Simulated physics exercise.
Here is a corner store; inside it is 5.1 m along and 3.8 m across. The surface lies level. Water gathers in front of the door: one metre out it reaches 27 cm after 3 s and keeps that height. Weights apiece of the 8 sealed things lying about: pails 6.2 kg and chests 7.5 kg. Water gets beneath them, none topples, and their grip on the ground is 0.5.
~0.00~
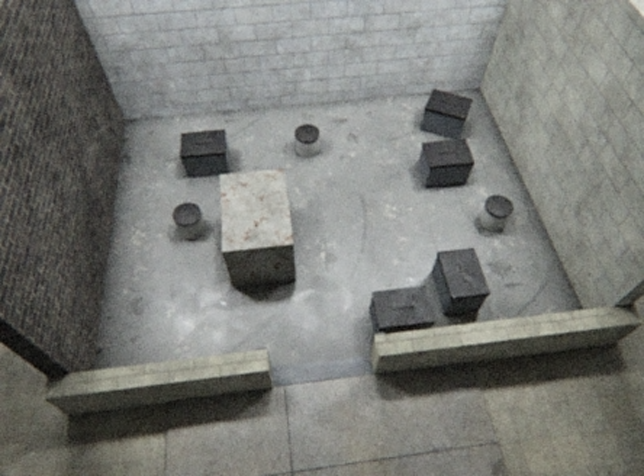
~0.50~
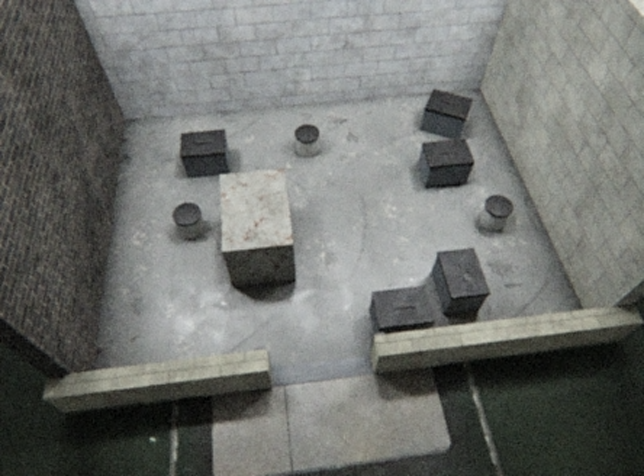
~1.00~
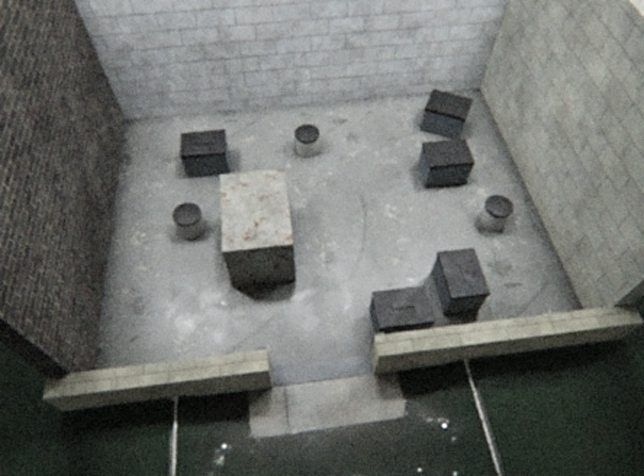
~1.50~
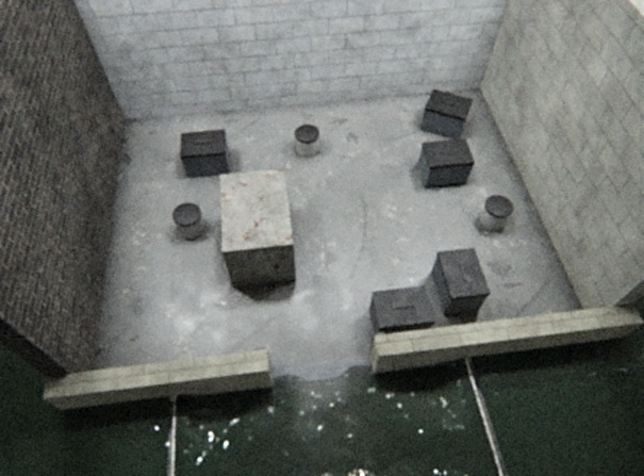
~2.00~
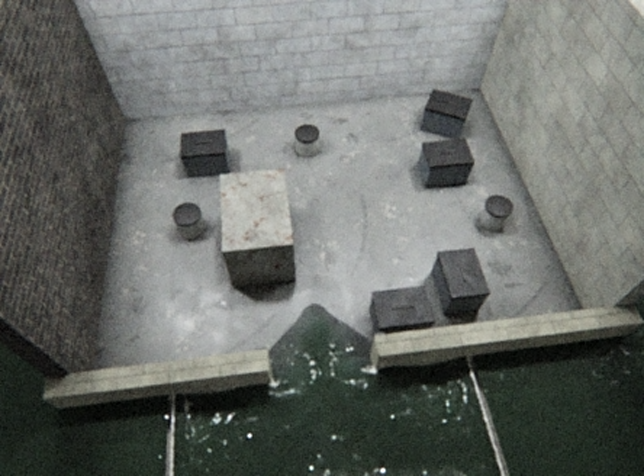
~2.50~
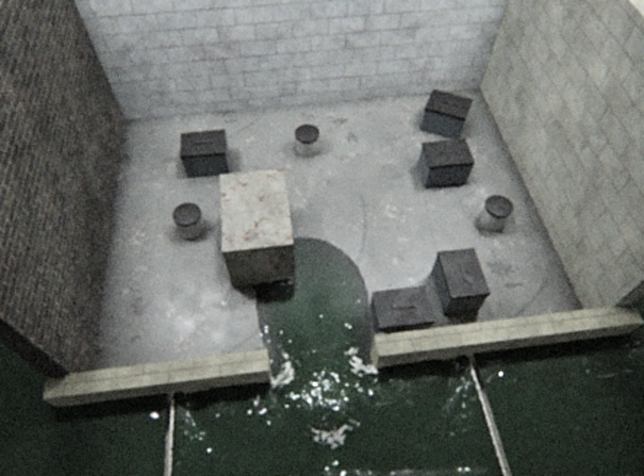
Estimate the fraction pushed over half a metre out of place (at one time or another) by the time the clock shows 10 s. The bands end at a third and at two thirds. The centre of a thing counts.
Share: Between one and two thirds.
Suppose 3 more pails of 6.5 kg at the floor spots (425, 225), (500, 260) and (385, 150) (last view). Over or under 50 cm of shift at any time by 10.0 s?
In turn: Short of it, less, more.
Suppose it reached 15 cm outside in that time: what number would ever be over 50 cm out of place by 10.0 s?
Then 0.
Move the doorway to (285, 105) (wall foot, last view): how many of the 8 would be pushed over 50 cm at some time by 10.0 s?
Then 6.
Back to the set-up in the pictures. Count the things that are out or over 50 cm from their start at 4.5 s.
0 of them.
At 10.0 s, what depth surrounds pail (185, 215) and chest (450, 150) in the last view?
About 4 and 7 cm.
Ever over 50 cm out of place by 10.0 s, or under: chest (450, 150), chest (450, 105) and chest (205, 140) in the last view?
In that order: Past it, past it, more.
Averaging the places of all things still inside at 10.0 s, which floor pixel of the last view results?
At about (375, 240).
After 3.5 s 0 of 8 are over 50 cm from their spots; 0 afloat.
After 4.5 s 0 of 8 are over 50 cm from their spots; 0 afloat.
After 7.0 s 3 of 8 are over 50 cm from their spots; 3 afloat.
After 10.0 s 4 of 8 are over 50 cm from their spots, and 4 have been at some point; 6 afloat.
